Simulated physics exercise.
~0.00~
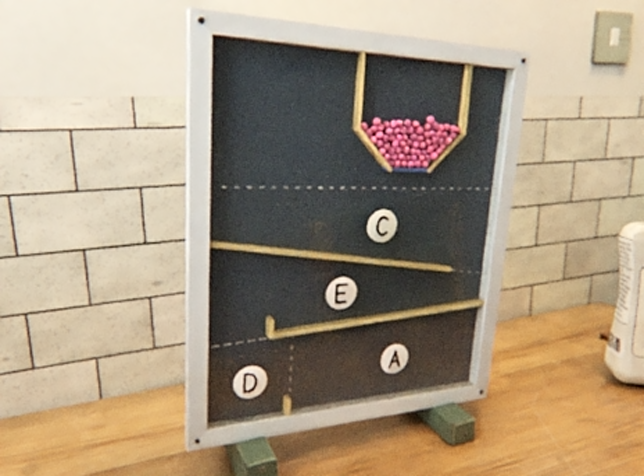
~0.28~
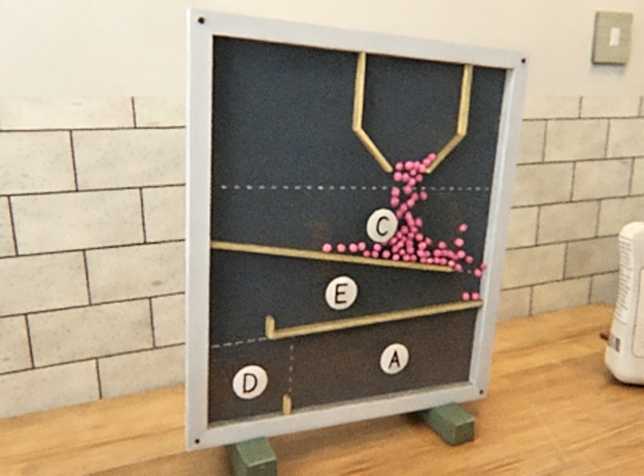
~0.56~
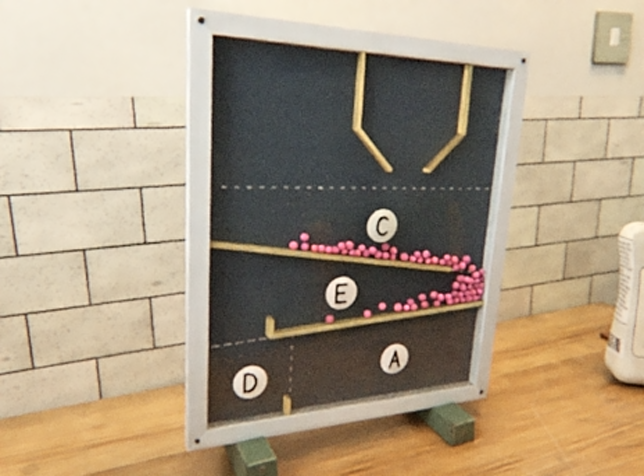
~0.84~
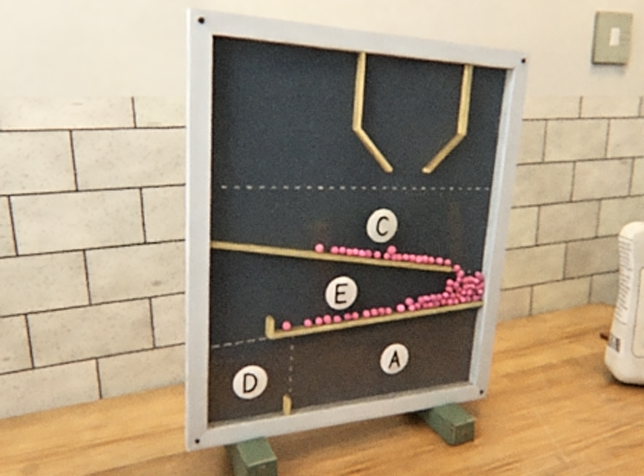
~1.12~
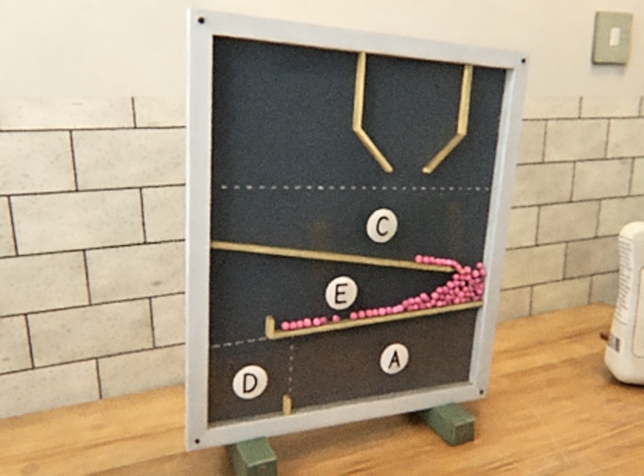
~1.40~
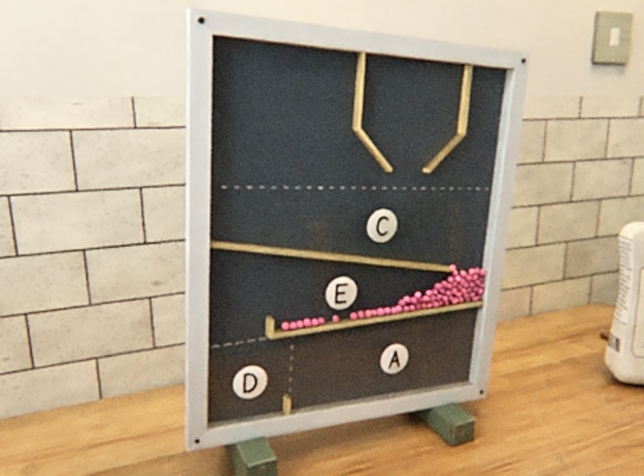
Bright pink beads sit in a wooden-edged hopper at the upper right of a dark, pale-framed upright panel, seen from the front and slightly to one side on a wooden counter against white tiles. Below are two sloping ledges and round labels C, E, D and A. The hopper opens at the bottom and the beads pour onto the upper ledge, spreading around C. They roll right, drop off its end and run left down the lower ledge to its raised lip. The upper ledge clears, and nearly all the beads rest in E, heaped at the right, leaving D and A empty.
